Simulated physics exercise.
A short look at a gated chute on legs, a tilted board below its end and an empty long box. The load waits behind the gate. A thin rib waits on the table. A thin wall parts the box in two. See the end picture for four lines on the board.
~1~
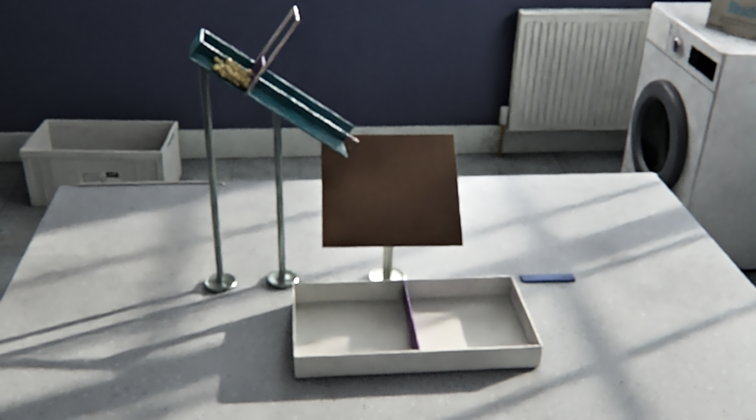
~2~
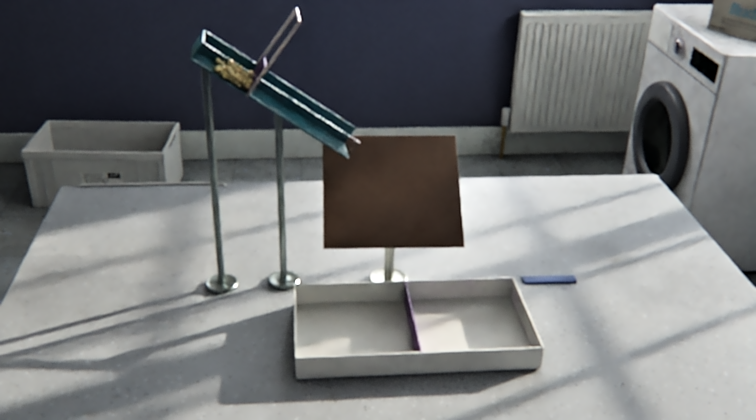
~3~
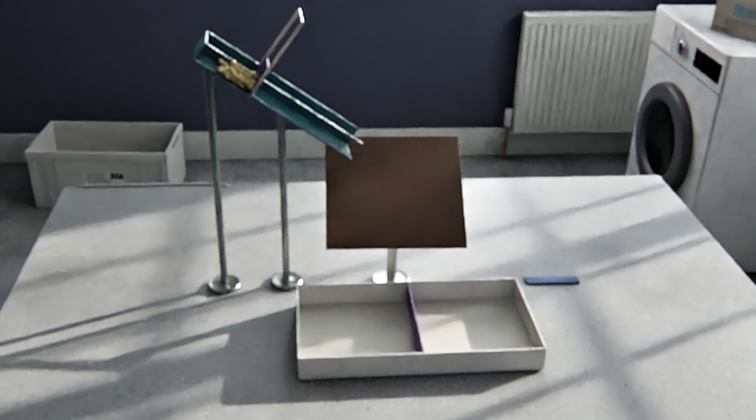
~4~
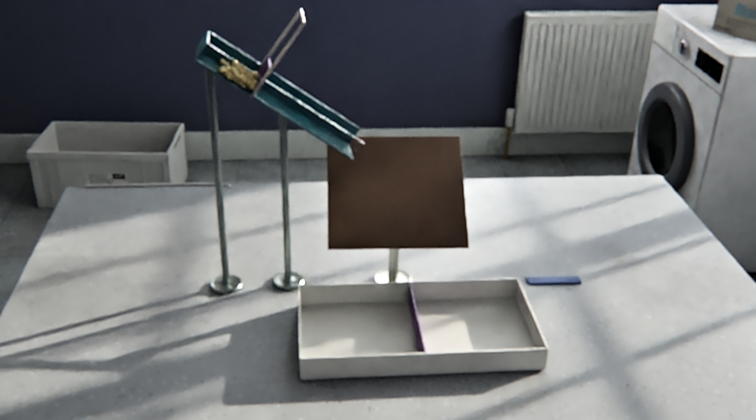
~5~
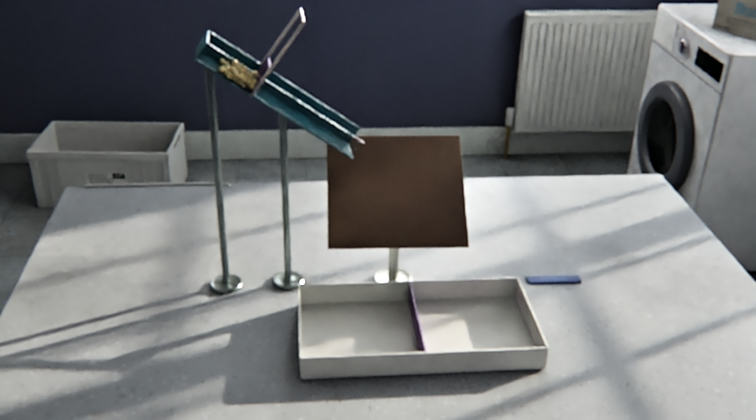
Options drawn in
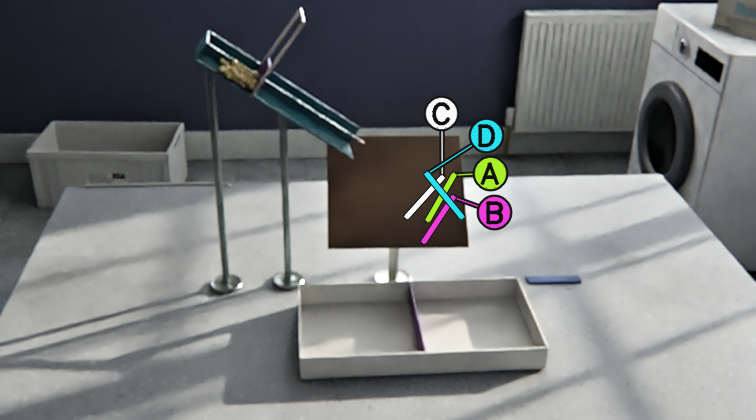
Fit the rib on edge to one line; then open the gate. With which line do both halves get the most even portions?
It is A.
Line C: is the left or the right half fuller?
More lands on the left.
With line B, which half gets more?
More lands on the left.
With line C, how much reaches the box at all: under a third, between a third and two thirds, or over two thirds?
It is over two thirds.
On the marked copy, line A from (453, 175) to (428, 219); line B from (453, 197) to (423, 241); line C from (442, 177) to (406, 216); line D from (426, 174) to (461, 216).
With A, of what is caught, about half in the left half, about half in the right.
With B, of what is caught, most in the left half, a small part in the right.
With C, of what is caught, most in the left half, a small part in the right.
With D, of what is caught, a small part in the left half, nearly all in the right.
